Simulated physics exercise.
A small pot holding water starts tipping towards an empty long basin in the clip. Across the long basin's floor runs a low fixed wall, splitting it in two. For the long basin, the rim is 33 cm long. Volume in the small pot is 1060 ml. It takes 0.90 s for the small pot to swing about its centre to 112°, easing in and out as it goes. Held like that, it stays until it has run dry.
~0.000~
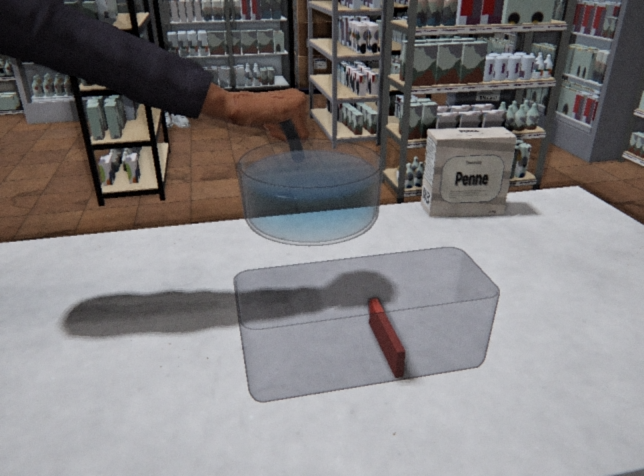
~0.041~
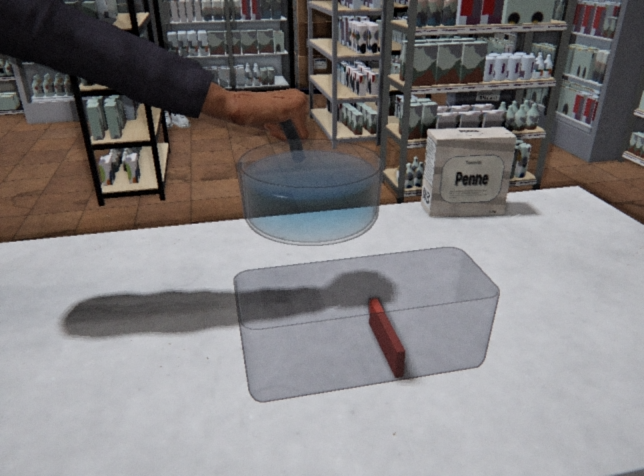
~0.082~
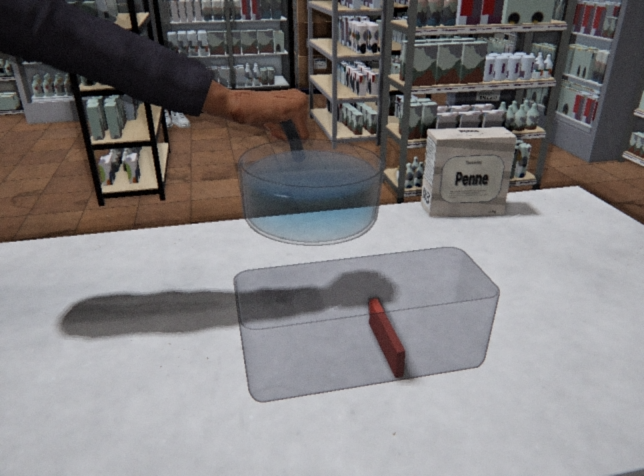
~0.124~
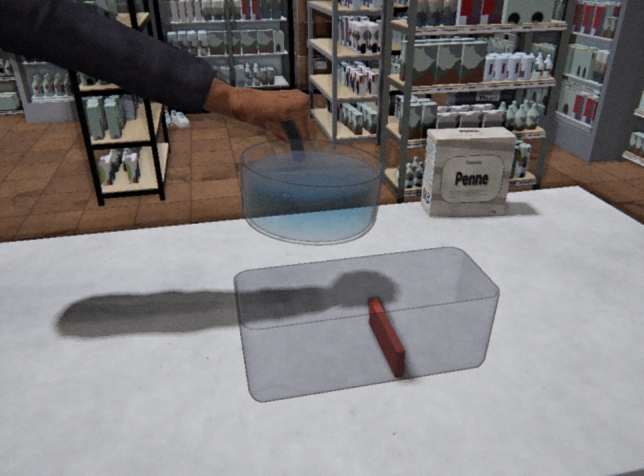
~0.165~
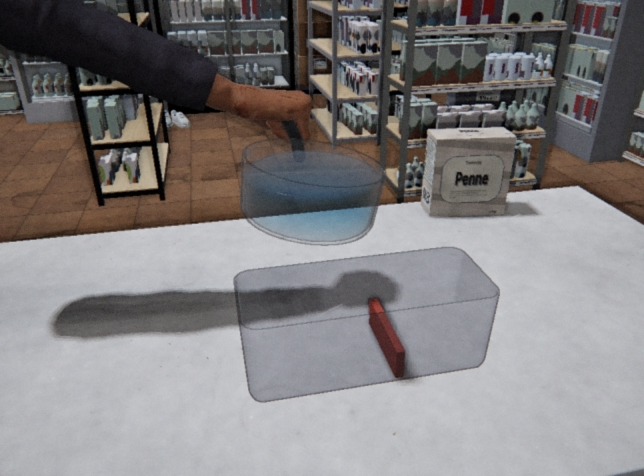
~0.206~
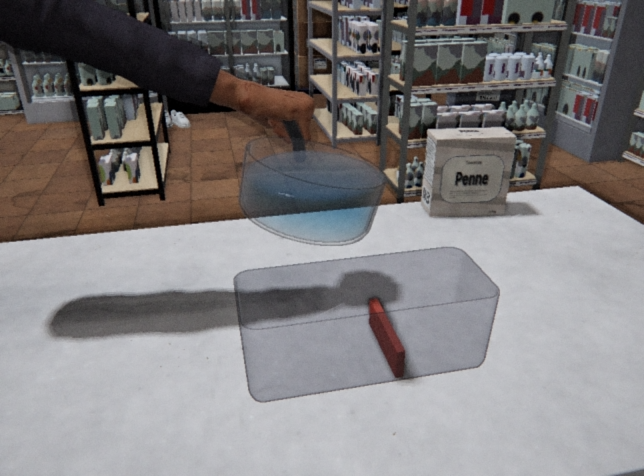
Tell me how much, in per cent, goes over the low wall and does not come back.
I would say about 53 per cent.
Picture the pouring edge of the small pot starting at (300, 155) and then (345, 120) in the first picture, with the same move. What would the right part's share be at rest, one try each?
Try 1: Approx. 15 %; try 2: Approx. 40 %.
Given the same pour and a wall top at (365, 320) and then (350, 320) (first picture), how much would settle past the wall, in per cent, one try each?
I'd put it at about 75 per cent for the first and about 90 per cent for the second.
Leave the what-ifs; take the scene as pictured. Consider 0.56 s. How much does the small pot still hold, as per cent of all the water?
Fraction remaining: Approx. 38 per cent.
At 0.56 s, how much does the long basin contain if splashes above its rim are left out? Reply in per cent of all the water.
18 %, more or less.
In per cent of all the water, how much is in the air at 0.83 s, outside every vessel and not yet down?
About 18 percent.
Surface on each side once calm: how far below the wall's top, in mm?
Left roughly 26 mm; right roughly 8 mm.
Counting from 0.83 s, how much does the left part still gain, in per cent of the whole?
Near 20 in a hundred.
By 0.56 s the tilt is 78° and 38 per cent is still to pour, 0 is left of the wall and 17 right of it.
By 0.83 s the tilt is 110° and 4 per cent is still to pour, 20 is left of the wall and 55 right of it.
By 1.10 s the tilt is 112° and 0 per cent is still to pour, 36 is left of the wall and 57 right of it.
By 1.40 s the tilt is 112° and 0 per cent is still to pour, 39 is left of the wall and 54 right of it.
At rest 40 per cent lies left of the wall, 53 right of it and 7 outside.
